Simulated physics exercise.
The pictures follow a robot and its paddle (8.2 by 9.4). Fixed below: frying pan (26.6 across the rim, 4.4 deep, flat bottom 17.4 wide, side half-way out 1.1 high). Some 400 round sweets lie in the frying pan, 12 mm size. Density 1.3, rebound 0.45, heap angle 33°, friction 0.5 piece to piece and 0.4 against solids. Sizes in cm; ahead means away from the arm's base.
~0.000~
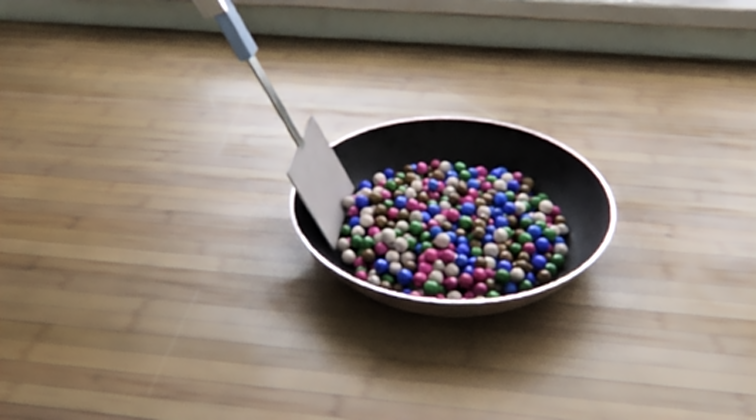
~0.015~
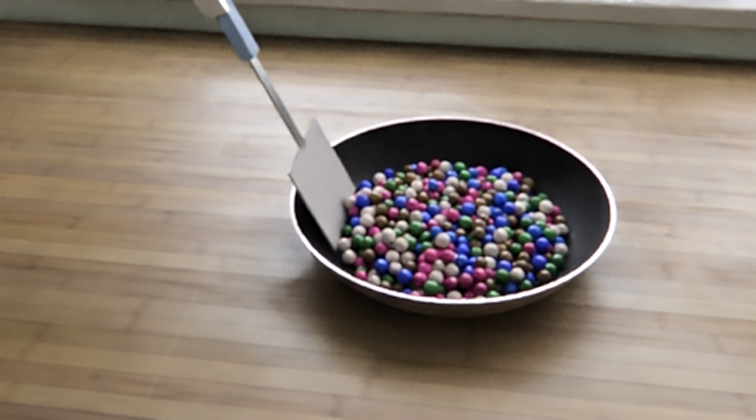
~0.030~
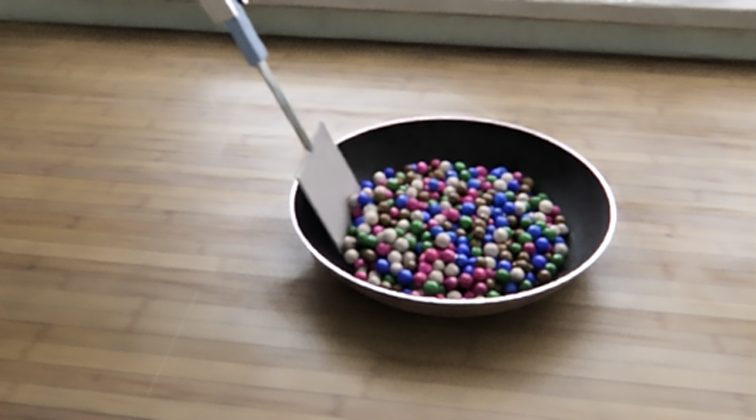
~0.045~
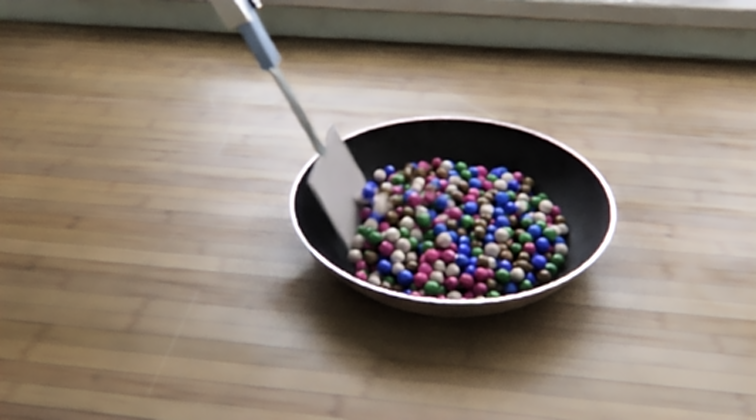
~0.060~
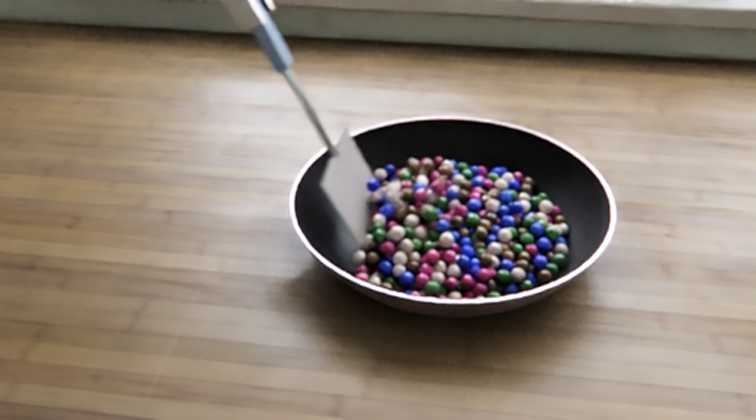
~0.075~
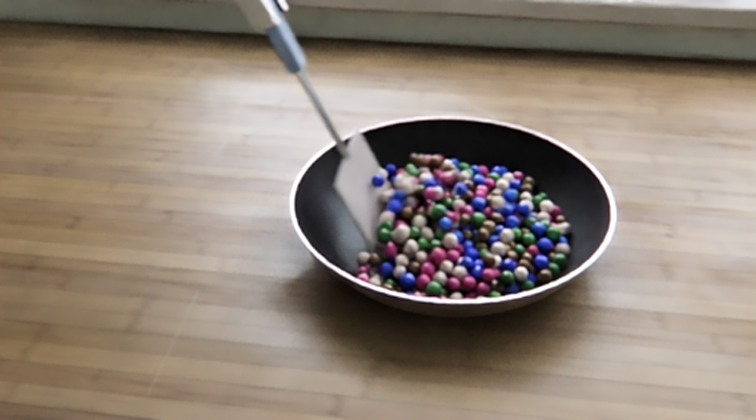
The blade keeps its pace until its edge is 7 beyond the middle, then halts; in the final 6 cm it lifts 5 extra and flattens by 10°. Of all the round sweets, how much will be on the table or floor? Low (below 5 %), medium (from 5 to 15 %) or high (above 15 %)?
Share on the table or floor: Medium (from 5 to 15 %).
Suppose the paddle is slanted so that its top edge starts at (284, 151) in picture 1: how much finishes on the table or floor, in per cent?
Some 10 per cent.
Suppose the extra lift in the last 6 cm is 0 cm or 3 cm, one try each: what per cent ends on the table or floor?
Some 5 and 5 per cent.
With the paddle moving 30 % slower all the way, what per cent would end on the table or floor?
Then about 0 per cent.
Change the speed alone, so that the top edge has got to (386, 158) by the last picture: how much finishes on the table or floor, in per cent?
About 20 per cent.
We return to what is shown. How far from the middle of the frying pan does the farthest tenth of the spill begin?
Some 40 cm.
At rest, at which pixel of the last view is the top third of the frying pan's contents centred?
At about (552, 221).
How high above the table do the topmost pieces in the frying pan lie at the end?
Some 5.5 cm.
By 0.14 s, sloping 65°, highest piece 8 above the table; 401 in the frying pan.
By 0.20 s, sloping 61°, highest piece 7 above the table; 401 in the frying pan.
By 0.43 s, sloping 55°, highest piece 5 above the table; 374 in the frying pan, 24 on the table or floor, 3 on the blade or in flight.
By 1.48 s, sloping 55°, highest piece 5 above the table; 373 in the frying pan, 28 on the table or floor.
Final count, 373 in the frying pan, 28 on the table or floor. That is 7 % on the table or floor.
